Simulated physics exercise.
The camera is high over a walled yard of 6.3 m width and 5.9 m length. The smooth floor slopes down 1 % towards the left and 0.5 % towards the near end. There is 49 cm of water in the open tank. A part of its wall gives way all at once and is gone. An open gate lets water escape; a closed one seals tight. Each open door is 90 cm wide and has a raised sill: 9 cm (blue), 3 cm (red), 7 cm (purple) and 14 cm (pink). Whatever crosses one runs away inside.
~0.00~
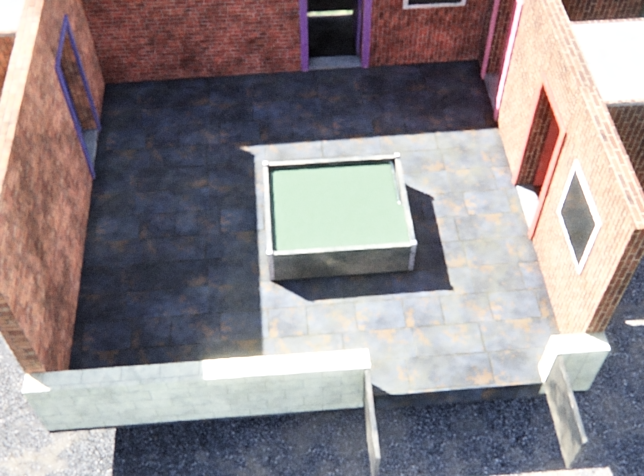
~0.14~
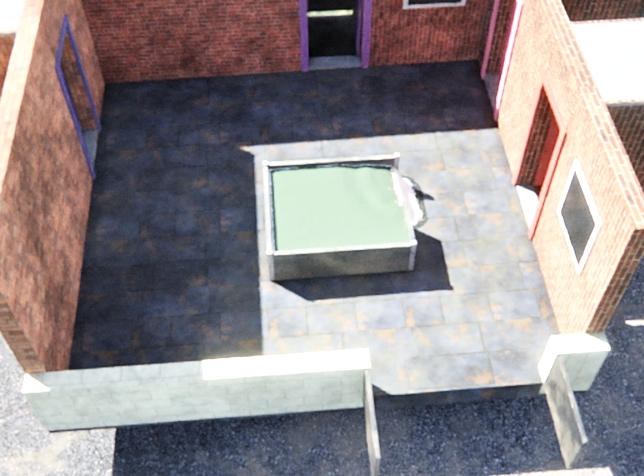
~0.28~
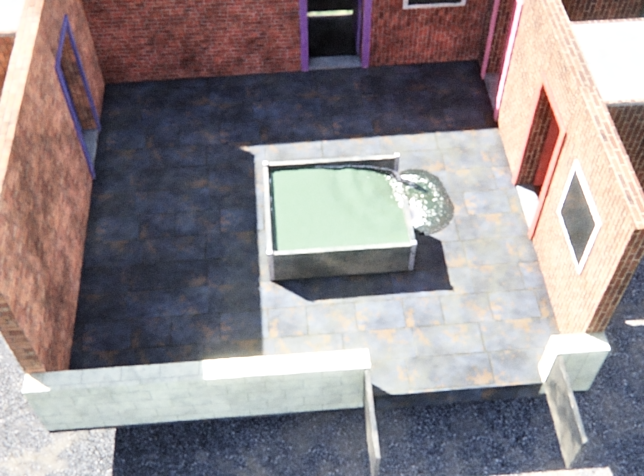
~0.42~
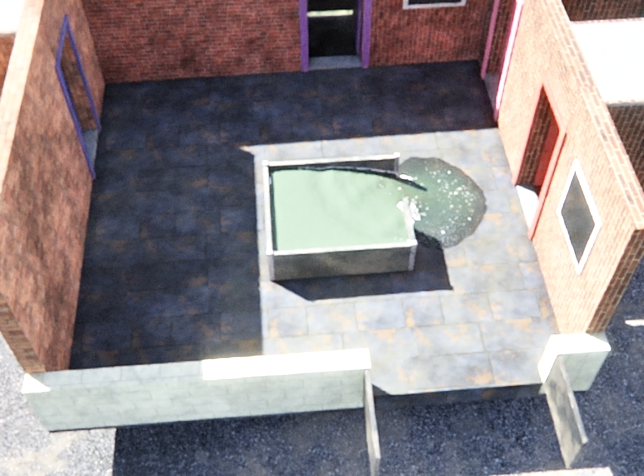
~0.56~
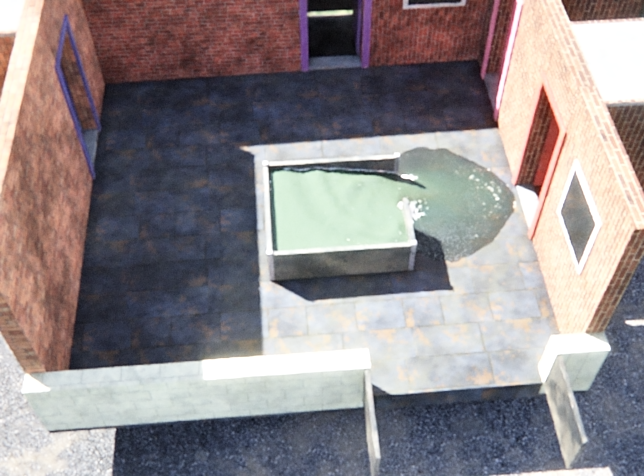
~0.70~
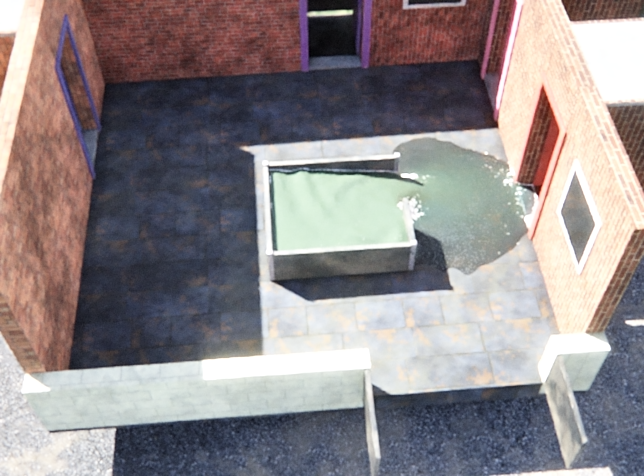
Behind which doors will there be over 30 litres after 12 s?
Door by door: At the blue door it stays under the limit; at the red door it goes over the limit; at the purple door it keeps below the limit; at the pink door it stays under the limit.
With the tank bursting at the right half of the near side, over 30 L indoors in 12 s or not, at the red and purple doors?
Against that limit: Red below, purple under.
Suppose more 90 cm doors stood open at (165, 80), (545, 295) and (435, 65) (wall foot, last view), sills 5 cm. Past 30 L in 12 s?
In that order: Not over, under, above.
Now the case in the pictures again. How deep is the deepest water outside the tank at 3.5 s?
About 16 cm.
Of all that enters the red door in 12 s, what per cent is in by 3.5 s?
About 60 per cent.
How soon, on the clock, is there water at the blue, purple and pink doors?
Blue 6.5 s, purple 3.0 s, pink 1.4 s.
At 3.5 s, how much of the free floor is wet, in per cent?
Some 25 per cent of it.
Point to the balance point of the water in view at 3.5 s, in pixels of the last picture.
Around (394, 196).
After 1.4 s water covers 15 % of the floor and is deepest (26 cm) near (407, 199); blue door not reached, red door 10 cm at the sill, 43 L in, purple door not reached, pink door not reached.
After 2.2 s water covers 20 % of the floor and is deepest (22 cm) near (510, 174); blue door not reached, red door 12 cm at the sill, 121 L in, purple door not reached, pink door 10 cm at the sill, 0 L in.
After 3.5 s water covers 25 % of the floor and is deepest (16 cm) near (480, 71); blue door not reached, red door 13 cm at the sill, 215 L in, purple door 3 cm at the sill, 0 L in, pink door 6 cm at the sill, 0 L in.
After 7.0 s water covers 55 % of the floor and is deepest (8 cm) near (407, 199); blue door 4 cm at the sill, 0 L in, red door 8 cm at the sill, 321 L in, purple door 4 cm at the sill, 0 L in, pink door 6 cm at the sill, 0 L in.
After 12.0 s water covers 70 % of the floor and is deepest (6 cm) near (66, 402); blue door 5 cm at the sill, 0 L in, red door 4 cm at the sill, 351 L in, purple door 2 cm at the sill, 0 L in, pink door 3 cm at the sill, 0 L in.
